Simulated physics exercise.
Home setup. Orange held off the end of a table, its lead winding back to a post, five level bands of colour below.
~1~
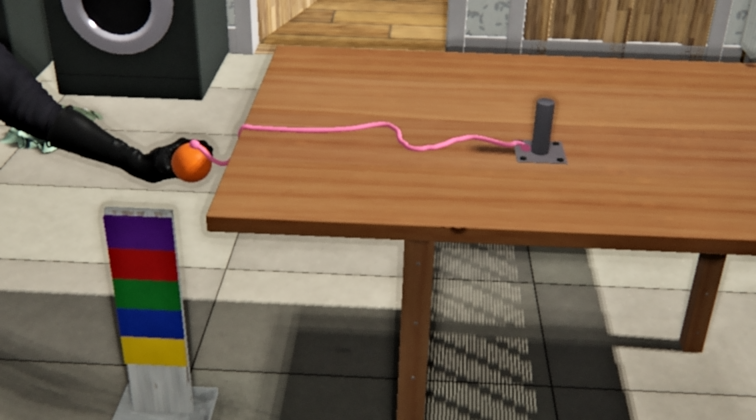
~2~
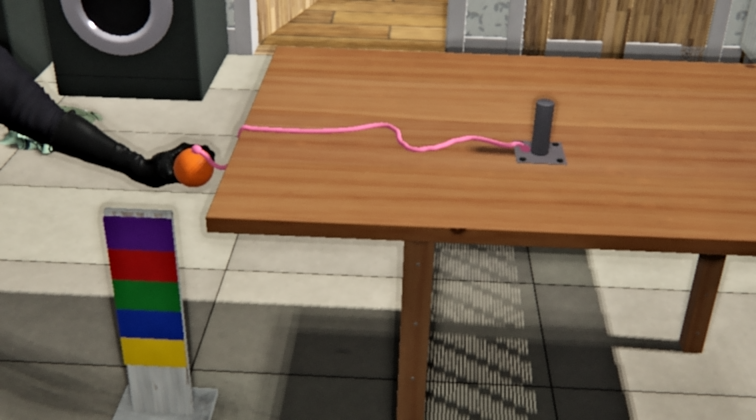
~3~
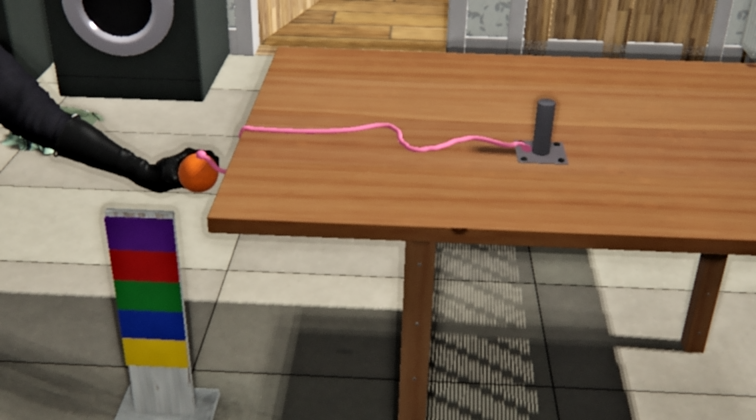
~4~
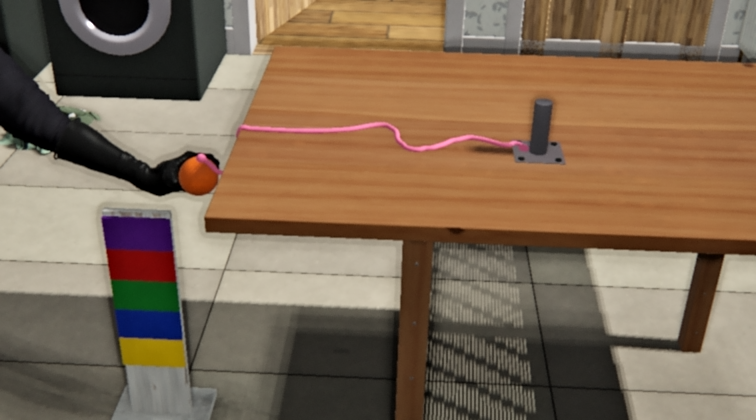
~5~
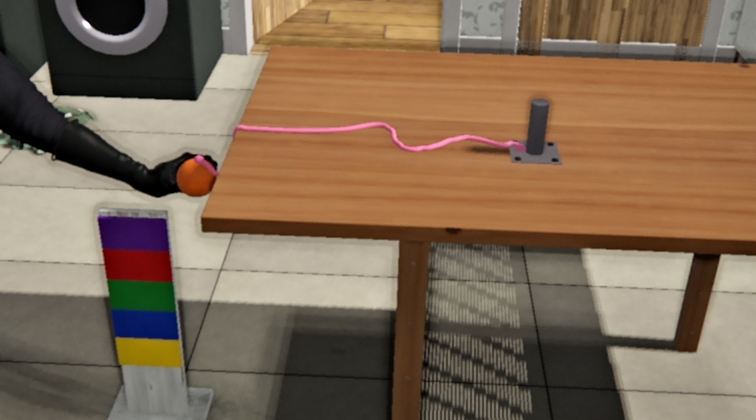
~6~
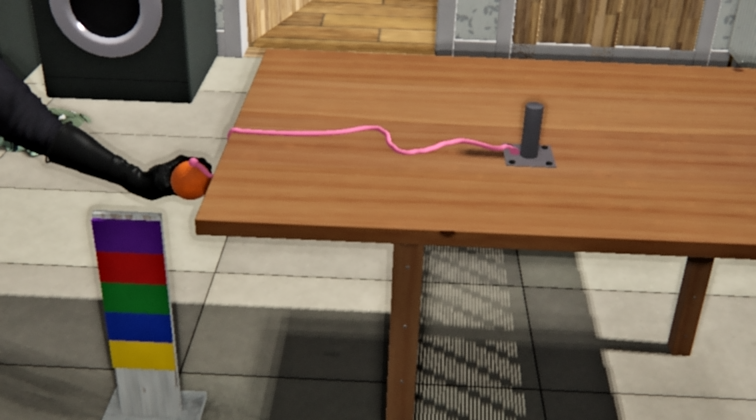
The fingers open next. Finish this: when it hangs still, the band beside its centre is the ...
When it hangs still, the band beside its centre is the red one.
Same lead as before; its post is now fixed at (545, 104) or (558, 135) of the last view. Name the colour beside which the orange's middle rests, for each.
Try one - purple; try two - purple.
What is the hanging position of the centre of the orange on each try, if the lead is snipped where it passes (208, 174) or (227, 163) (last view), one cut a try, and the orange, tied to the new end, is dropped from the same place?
Pixel positions, in order: (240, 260), (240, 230).
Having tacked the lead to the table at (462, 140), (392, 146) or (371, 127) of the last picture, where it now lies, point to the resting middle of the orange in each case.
Results: (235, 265); (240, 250); (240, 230).
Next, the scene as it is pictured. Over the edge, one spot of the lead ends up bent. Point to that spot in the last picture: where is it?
Near (288, 134).
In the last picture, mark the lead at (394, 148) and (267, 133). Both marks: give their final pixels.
I'd say about (367, 140) for one and about (232, 151) for the other.
Soon after, orange near (271, 266); level with red.
Then, orange near (221, 270); level with red.
At rest, orange near (234, 273); level with red. Its centre hangs level with the red band.
